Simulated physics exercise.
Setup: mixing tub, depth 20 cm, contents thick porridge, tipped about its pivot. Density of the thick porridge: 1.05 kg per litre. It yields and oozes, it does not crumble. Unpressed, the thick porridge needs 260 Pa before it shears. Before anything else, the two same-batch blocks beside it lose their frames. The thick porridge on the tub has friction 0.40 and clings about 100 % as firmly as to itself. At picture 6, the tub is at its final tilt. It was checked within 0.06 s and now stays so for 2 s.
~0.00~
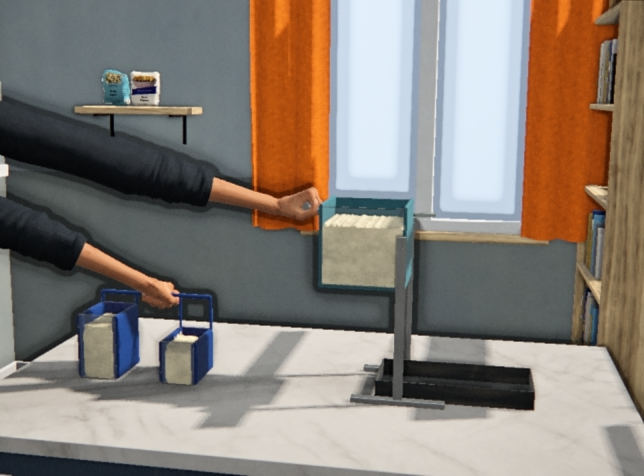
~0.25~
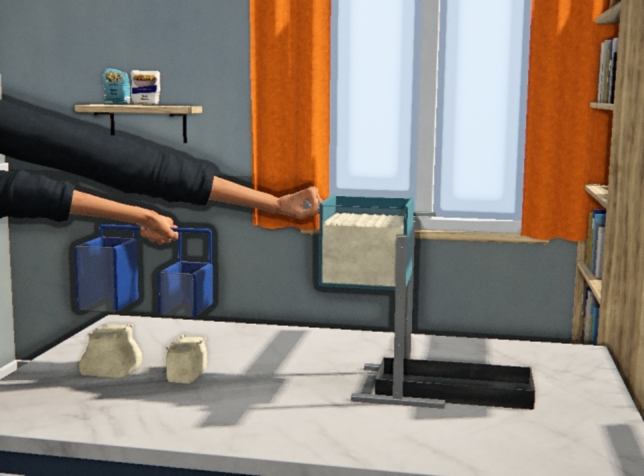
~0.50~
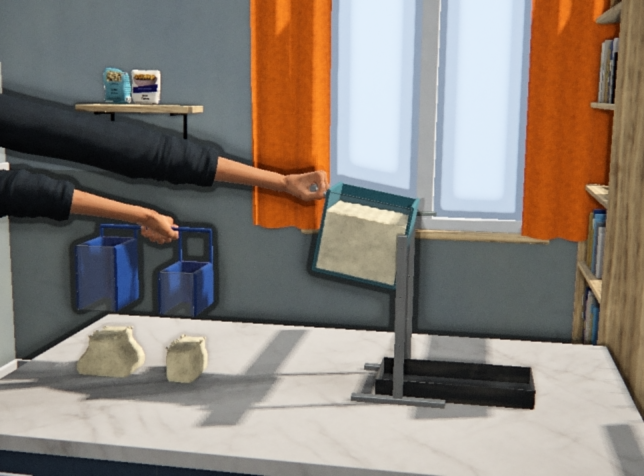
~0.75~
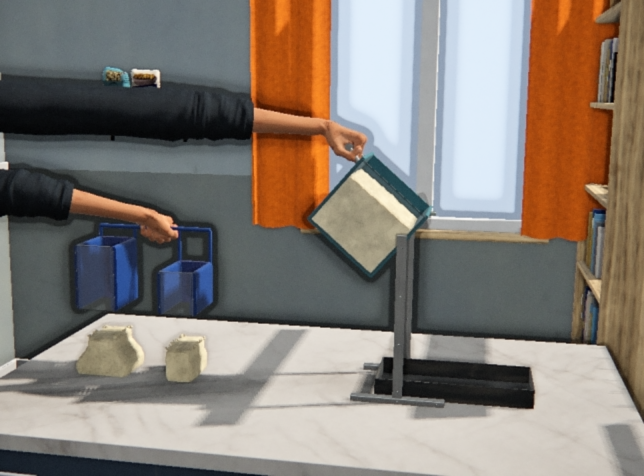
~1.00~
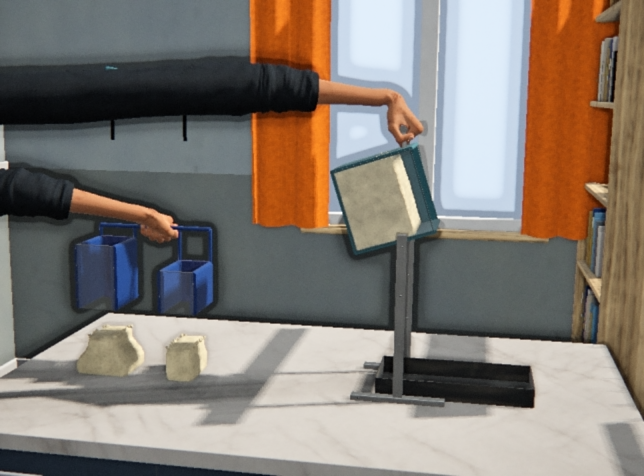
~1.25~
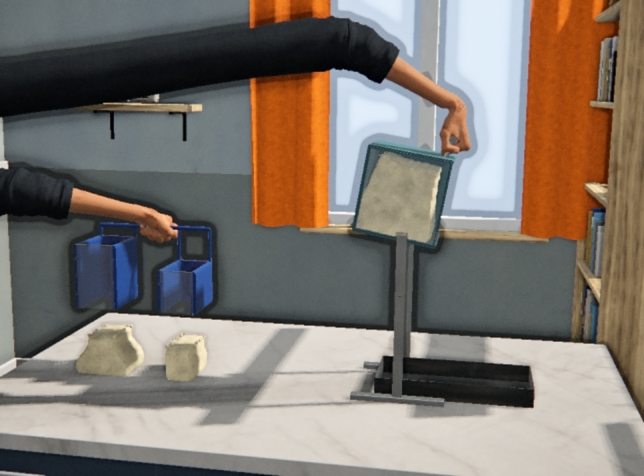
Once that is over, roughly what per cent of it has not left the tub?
Around 37 percent.
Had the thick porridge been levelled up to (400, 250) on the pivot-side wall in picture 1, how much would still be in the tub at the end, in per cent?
Around 55 per cent.
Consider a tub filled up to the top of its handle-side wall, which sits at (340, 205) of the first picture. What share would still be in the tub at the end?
About 50 per cent.
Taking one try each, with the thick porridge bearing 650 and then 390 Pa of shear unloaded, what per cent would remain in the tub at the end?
Result: 100 % for the first case, 45 % for the second.
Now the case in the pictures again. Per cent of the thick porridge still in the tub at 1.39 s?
Tub contents: Around 75 %.
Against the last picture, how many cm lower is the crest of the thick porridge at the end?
About 13 cm.
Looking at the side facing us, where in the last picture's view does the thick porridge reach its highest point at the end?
About (387, 209).
By 1.39 s, the tub is at 100 degrees and holds 76 %.
By 1.56 s, the tub is at 100 degrees and holds 44 %.
By 1.73 s, the tub is at 100 degrees and holds 37 %.
By 1.90 s, the tub is at 100 degrees and holds 37 %.
By 3.25 s, at the end, the tub is at 100 degrees and holds 37 %.
